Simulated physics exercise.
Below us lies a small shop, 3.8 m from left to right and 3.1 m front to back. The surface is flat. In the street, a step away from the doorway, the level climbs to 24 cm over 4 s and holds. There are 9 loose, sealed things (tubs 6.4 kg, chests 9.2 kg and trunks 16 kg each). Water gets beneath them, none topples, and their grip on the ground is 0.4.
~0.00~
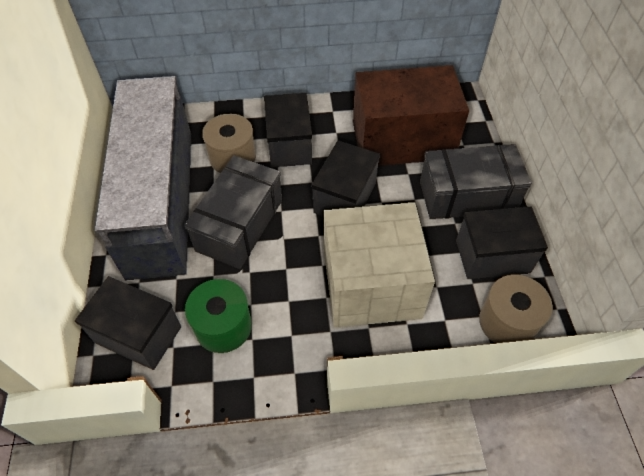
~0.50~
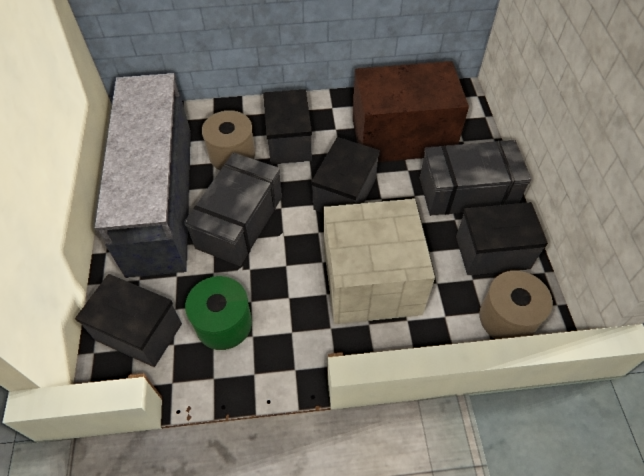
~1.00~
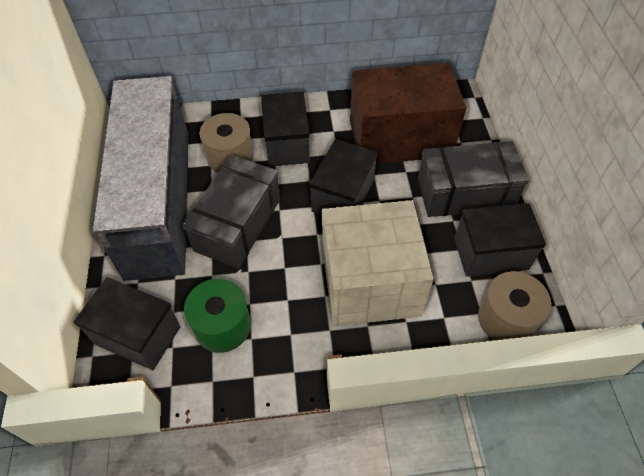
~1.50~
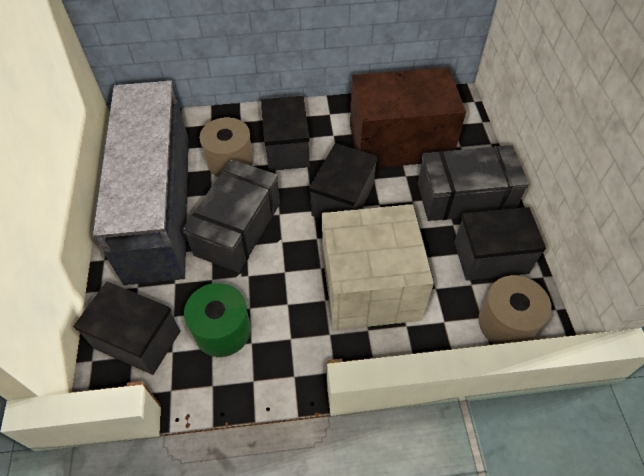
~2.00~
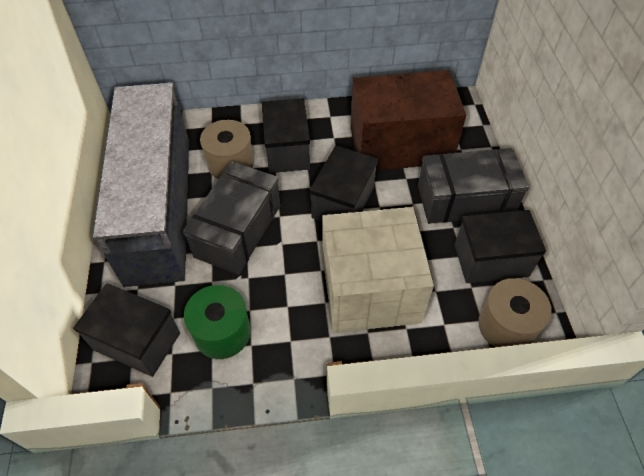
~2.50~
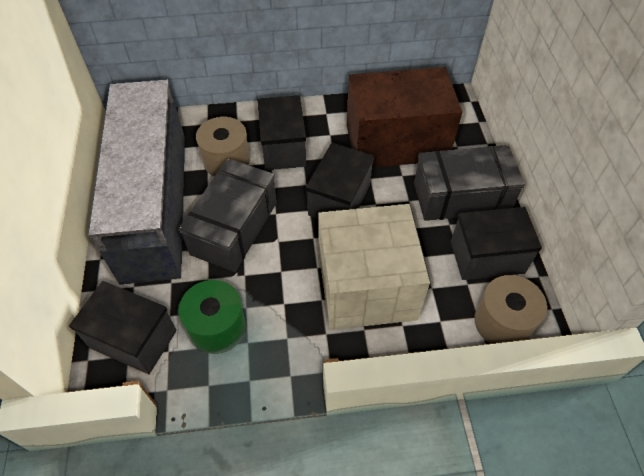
To begin with, dark boxes, larger blocks and round tubs, one of them green, stand on a small shop's checkered floor, seen from above. Bluish water spreads across the paving outside from the right, then slips through the doorway and over the nearest tiles, while the objects inside stay put.
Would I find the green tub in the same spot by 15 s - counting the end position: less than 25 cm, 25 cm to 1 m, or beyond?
The green tub travels far.
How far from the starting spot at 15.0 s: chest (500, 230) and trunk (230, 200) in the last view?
In that order: 50 cm, 80 cm.
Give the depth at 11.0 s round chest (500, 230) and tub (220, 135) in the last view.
Roughly 14 and 20 cm.
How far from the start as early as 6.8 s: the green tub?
Roughly 200 cm by then.
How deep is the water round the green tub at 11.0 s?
Roughly 12 cm.
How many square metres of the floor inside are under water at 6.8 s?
Roughly 9.0 m2.
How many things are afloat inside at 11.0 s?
I count 9.
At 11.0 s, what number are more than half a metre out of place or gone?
7 of them.
After 3.5 s the green tub is near (196, 264), 0.4 m from its start, aground; 0 afloat.
After 6.8 s the green tub is near (311, 121), 2.0 m from its start, afloat; 5 afloat.
After 11.0 s the green tub is near (345, 182), 1.5 m from its start, afloat; 9 afloat.
After 15.0 s the green tub is near (345, 192), 1.4 m from its start, afloat; 9 afloat.
